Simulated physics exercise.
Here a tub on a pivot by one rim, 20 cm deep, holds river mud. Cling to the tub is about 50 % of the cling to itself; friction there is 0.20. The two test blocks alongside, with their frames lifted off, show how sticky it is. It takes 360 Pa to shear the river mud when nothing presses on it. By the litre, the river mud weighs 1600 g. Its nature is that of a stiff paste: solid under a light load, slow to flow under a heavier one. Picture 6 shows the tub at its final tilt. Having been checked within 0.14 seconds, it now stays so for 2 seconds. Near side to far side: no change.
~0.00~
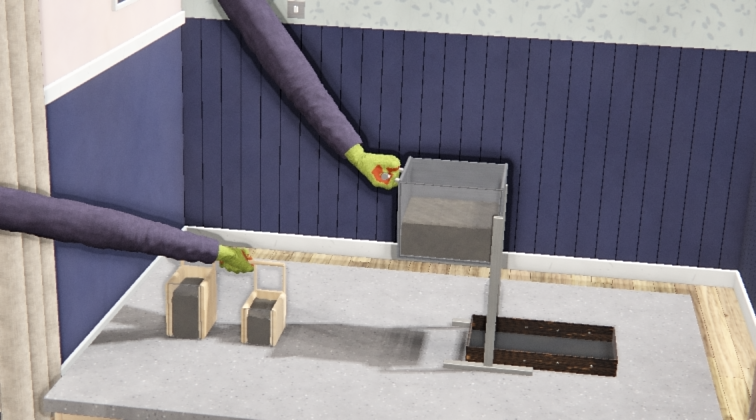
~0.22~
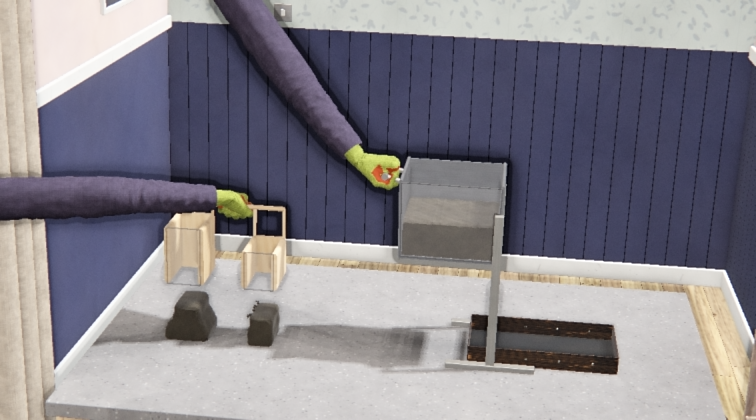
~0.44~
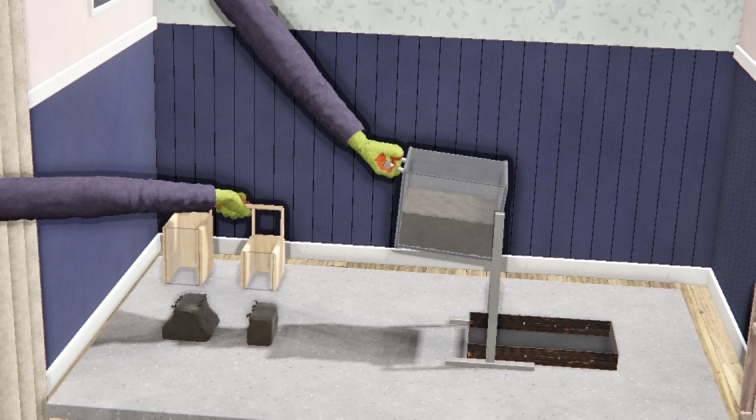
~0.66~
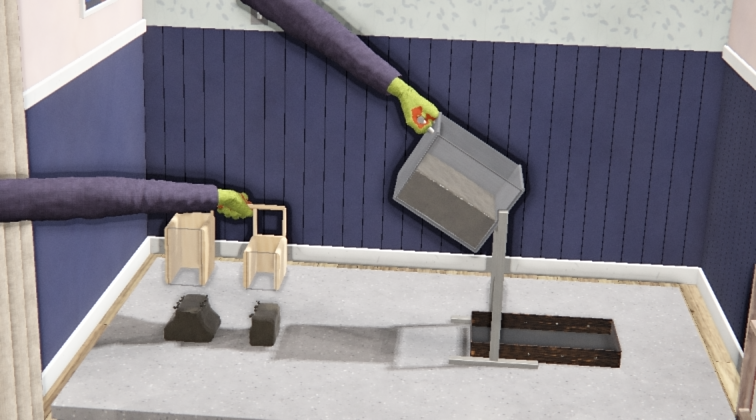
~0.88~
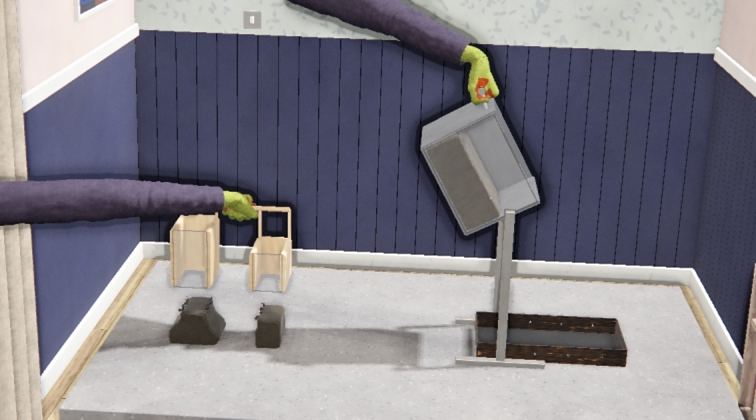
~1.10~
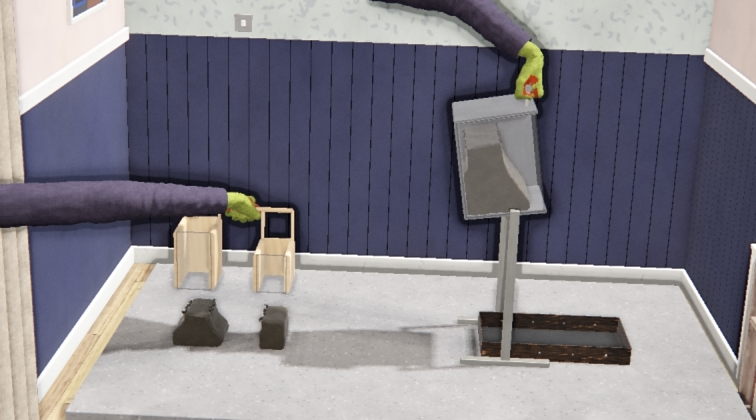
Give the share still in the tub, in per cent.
79 %.
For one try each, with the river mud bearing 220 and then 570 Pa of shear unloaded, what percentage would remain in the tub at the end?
It'd be some 60 percent the first time and some 100 percent the second.
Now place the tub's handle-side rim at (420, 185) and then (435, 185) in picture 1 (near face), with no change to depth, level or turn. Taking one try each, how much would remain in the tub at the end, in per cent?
I'd say near 100 percent the first time and near 100 percent the second.
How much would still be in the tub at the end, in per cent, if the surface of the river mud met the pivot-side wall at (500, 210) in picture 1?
It would come to roughly 50 percent.
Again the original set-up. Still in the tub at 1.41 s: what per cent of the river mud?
Some 85 per cent.
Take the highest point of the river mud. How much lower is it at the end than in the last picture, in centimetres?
8 cm.
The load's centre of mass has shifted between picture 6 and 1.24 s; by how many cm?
Roughly 4 cm.
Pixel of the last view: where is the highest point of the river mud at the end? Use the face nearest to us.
Highest point: Approx. (499, 176).
After 1.24 s, the tub is at 81 degrees and holds 96 %.
After 1.41 s, the tub is at 81 degrees and holds 83 %.
After 1.58 s, the tub is at 81 degrees and holds 79 %.
After 1.75 s, the tub is at 81 degrees and holds 79 %.
After 3.10 s, the tub is at 81 degrees and holds 79 %.
